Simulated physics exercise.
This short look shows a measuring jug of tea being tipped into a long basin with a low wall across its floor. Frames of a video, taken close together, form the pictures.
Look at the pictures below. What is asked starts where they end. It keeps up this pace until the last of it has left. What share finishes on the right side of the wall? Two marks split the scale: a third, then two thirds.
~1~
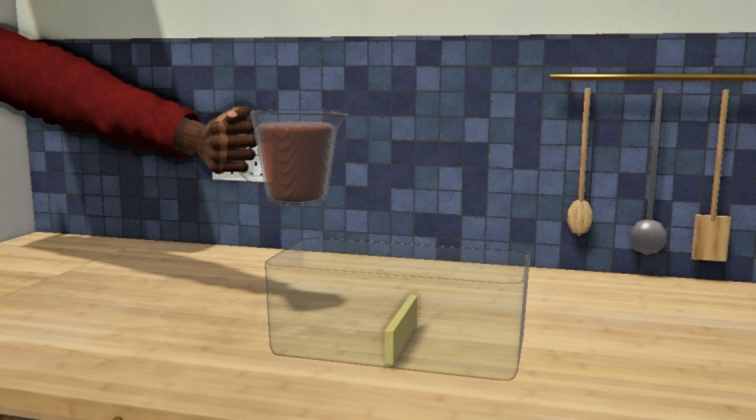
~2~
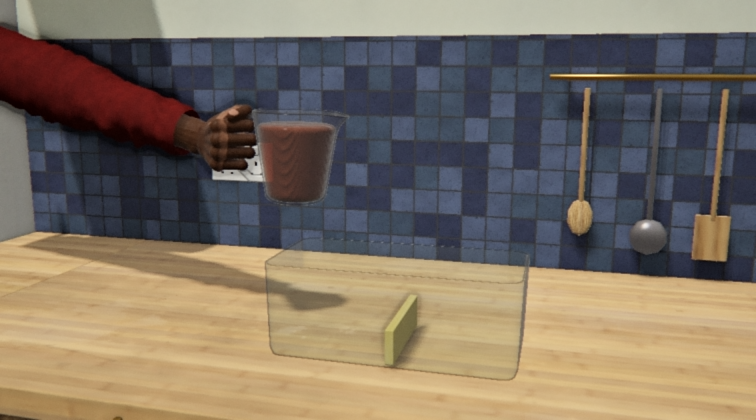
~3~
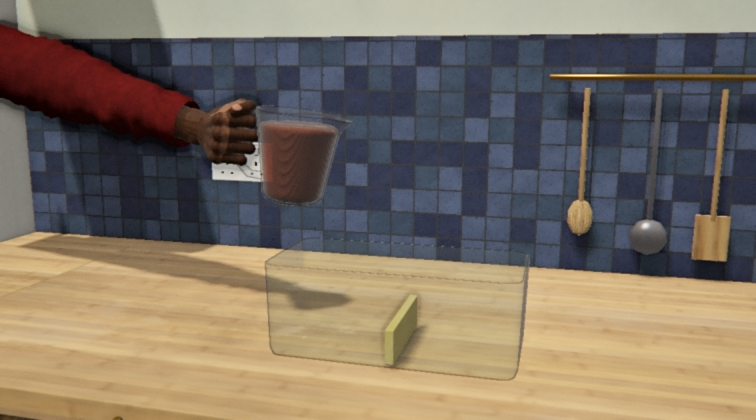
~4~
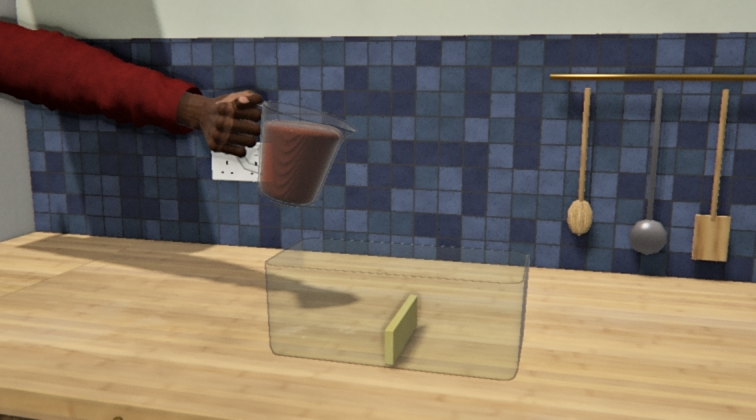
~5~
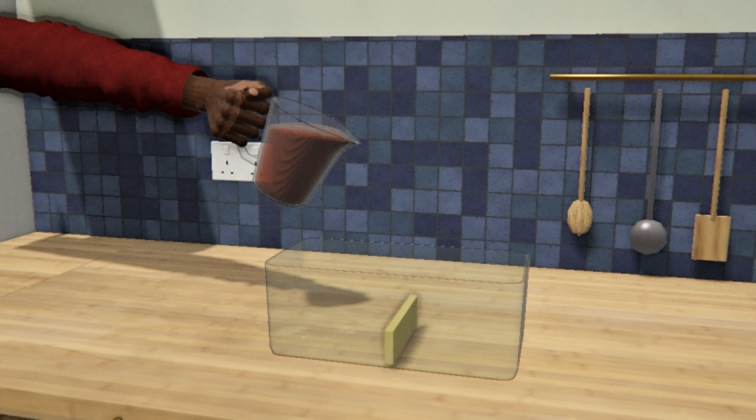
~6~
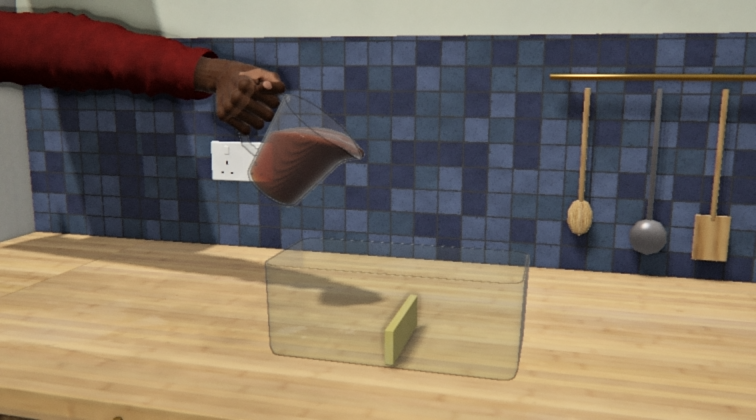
Finally not even a third of it is on the right.
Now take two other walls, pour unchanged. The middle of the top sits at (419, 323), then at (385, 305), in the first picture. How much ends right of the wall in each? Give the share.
My guess is some 15 percent the first time and some 35 percent the second.
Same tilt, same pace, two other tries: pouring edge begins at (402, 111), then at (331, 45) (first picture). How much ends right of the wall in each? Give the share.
80 % and 20 %.
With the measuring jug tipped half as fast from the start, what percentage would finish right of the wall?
About 30 %.
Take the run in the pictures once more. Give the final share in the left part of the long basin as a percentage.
About 80 per cent.
A moment on, the measuring jug is tipped right over and 35 per cent is still to pour, 27 is left of the wall and 13 right of it.
Next, the measuring jug is tipped right over and 2 per cent is still to pour, 78 is left of the wall and 15 right of it.
Then the measuring jug is tipped right over and 0 per cent is still to pour, 78 is left of the wall and 18 right of it.
Later the measuring jug is tipped right over and 0 per cent is still to pour, 78 is left of the wall and 18 right of it.
In the end 78 per cent lies left of the wall, 18 right of it and 4 outside.
